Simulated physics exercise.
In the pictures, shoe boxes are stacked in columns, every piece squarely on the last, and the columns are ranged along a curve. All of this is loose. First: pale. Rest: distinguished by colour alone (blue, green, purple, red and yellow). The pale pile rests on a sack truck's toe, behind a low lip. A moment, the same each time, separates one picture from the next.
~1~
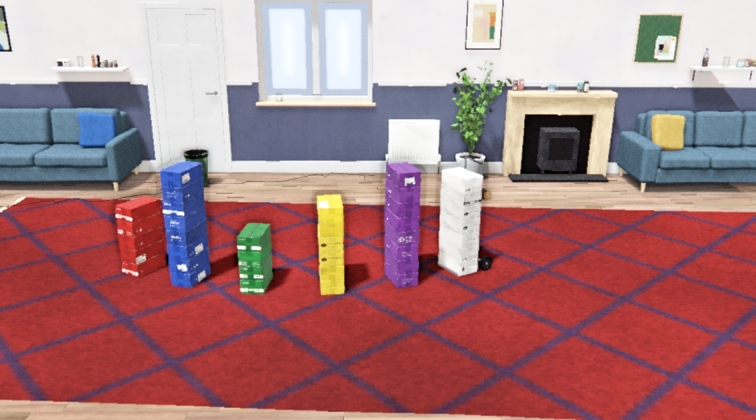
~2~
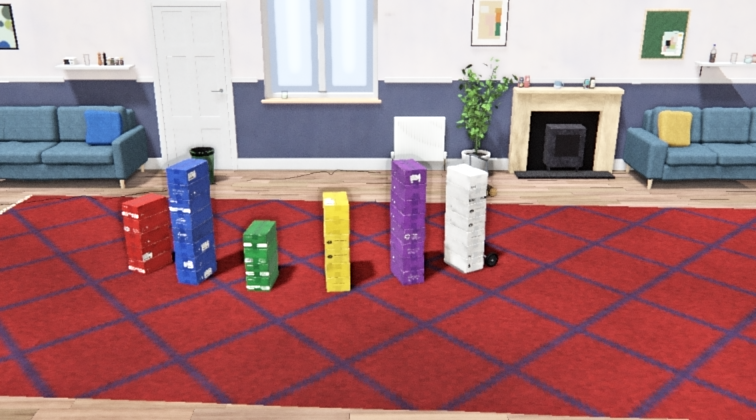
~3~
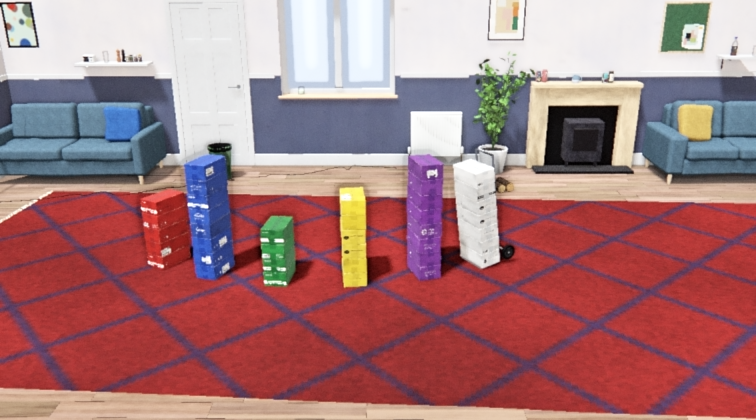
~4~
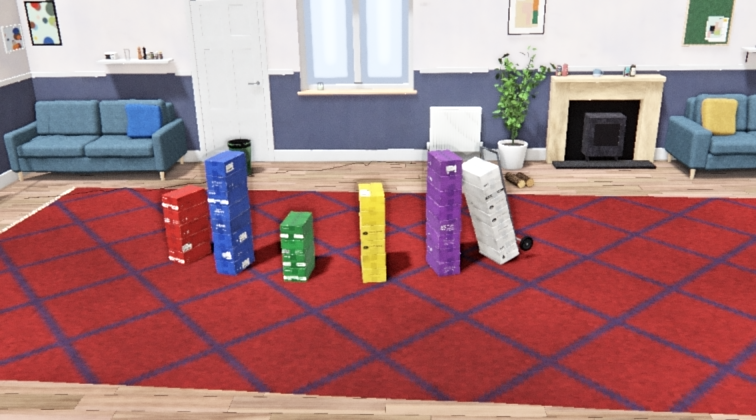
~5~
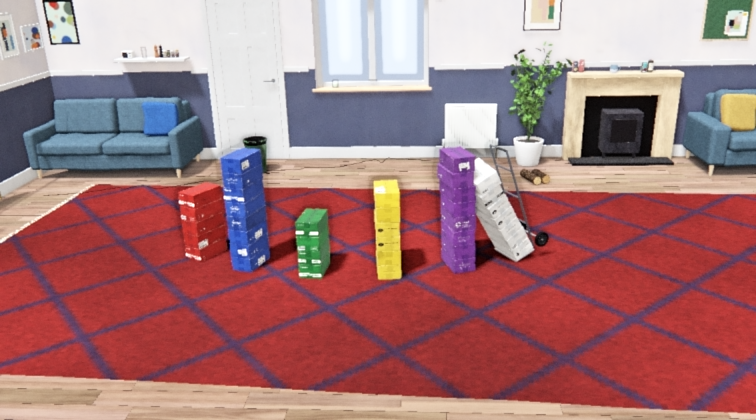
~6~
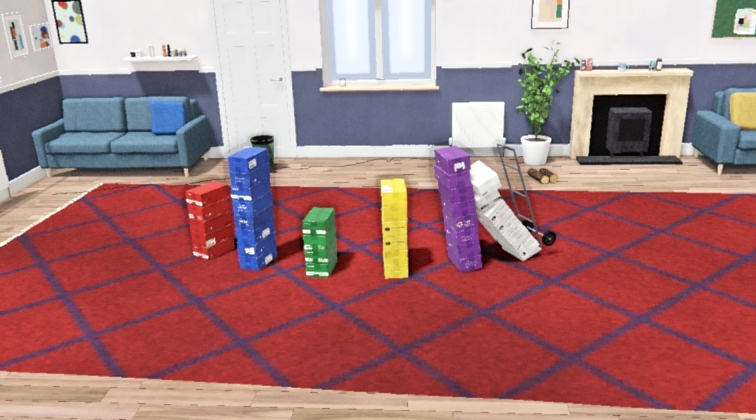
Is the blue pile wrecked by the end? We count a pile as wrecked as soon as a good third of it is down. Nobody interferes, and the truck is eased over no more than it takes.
No.
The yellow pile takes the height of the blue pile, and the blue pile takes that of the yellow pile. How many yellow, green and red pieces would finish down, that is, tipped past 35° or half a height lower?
It comes to yellow 8, then green 3, then red 5.
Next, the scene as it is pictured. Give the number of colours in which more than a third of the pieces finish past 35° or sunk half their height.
Going colour by colour, I get 3.
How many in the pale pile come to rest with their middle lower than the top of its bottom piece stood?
Altogether it is 3.
Just after the last frame, 7 of the pale pile down; none of the 8 blue boxes down (8 of 31 in all colours); top blue box unmoved; top purple box tilted clearly, half its height lower.
A moment on, 7 of the pale pile down; none of the 8 blue boxes down (14 of 31 in all colours); top blue box unmoved; top purple box on its side.
When it is over, 7 of the pale pile down; none of the 8 blue boxes down (17 of 31 in all colours); top blue box unmoved; top purple box upside down. In pixels of the last frame, middles, top blue box near (248, 160), top purple box near (308, 305).
